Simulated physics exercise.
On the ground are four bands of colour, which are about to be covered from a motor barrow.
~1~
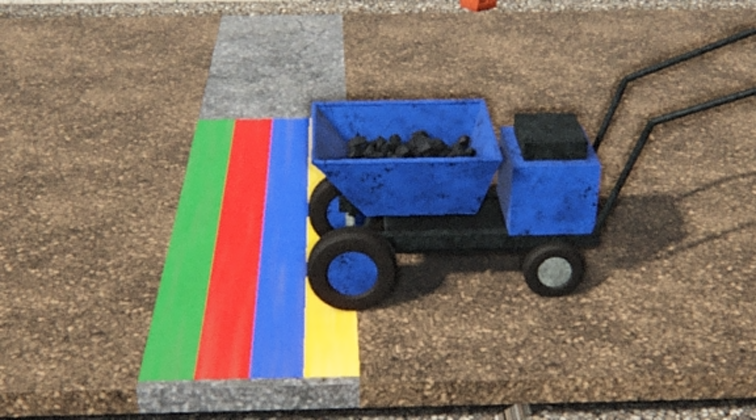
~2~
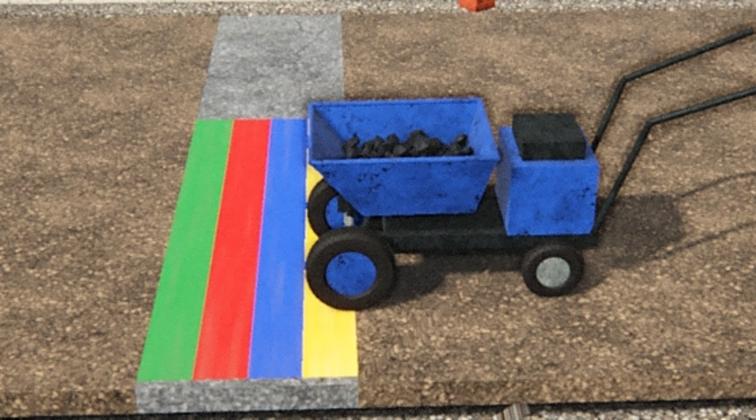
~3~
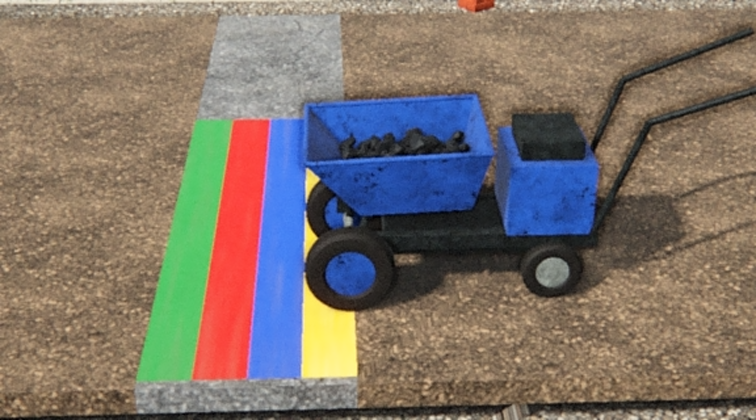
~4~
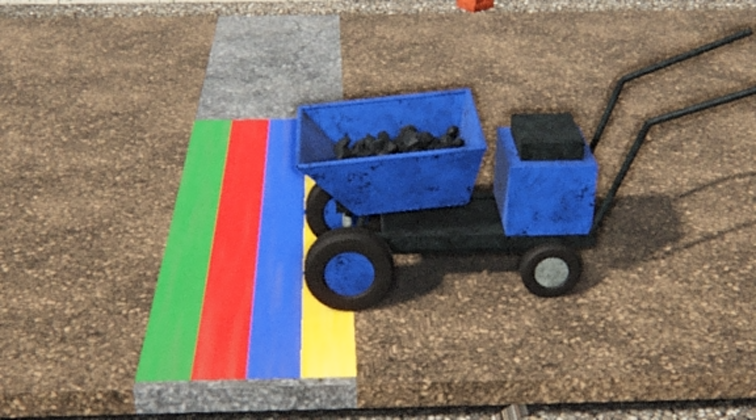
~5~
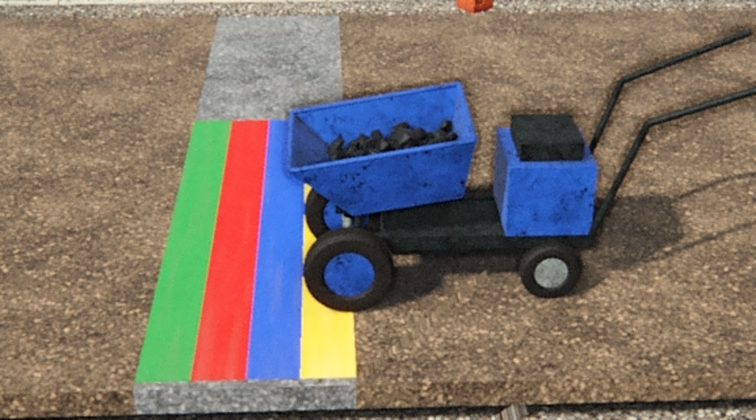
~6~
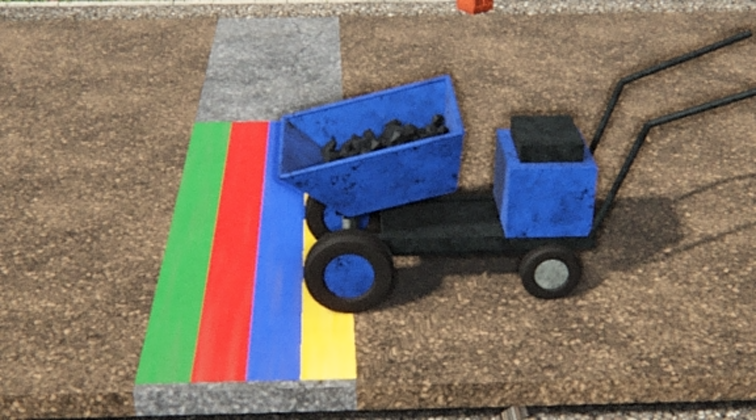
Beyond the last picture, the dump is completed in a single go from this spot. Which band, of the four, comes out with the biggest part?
The green band comes out ahead.
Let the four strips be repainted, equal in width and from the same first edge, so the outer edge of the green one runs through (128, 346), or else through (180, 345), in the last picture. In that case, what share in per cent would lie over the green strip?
Shares: 40 %; then 50 %.
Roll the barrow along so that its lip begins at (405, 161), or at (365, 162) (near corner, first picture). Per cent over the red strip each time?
About 30 percent at the first place and about 50 percent at the second.
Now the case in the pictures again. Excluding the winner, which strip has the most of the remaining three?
The next one is the red one.
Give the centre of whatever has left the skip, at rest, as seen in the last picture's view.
Near (193, 274), more or less.
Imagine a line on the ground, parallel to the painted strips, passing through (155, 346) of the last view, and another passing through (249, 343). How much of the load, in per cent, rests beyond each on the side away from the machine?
Close to 20 per cent, then close to 90 per cent.
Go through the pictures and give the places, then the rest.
In the first frame, lip of the skip at (314, 163), level; top of the load at (404, 154), lumps of coal; yellow strip at (331, 335); blue strip at (279, 336); red strip at (227, 337); green strip at (174, 338).
In the second frame, lip of the skip at (311, 163), level; top of the load at (413, 156).
In the third frame, lip of the skip at (306, 165), tipped barely; top of the load at (410, 155).
In the fourth frame, lip of the skip at (298, 167), tipped a little; top of the load at (419, 154).
In the fifth frame, lip of the skip at (290, 172), tipped a little; top of the load at (416, 162).
In the sixth frame, lip of the skip at (280, 178), tipped a little; top of the load at (404, 147); yellow strip at (328, 337); blue strip at (276, 338); red strip at (223, 340); green strip at (171, 341).
Soon after the last picture, skip tipped steeply; all in the skip.
A little later, skip tipped steeply; most in the skip; a small part over the red strip; a small part over the green strip.
Later still, skip tipped right over; a small part in the skip; about a quarter over the red strip; about half over the green strip; about a quarter off the paint.
By the end, skip tipped right over; a small part in the skip; none over the yellow strip; a stray few over the blue strip; about a third over the red strip; about half over the green strip; a small part off the paint.
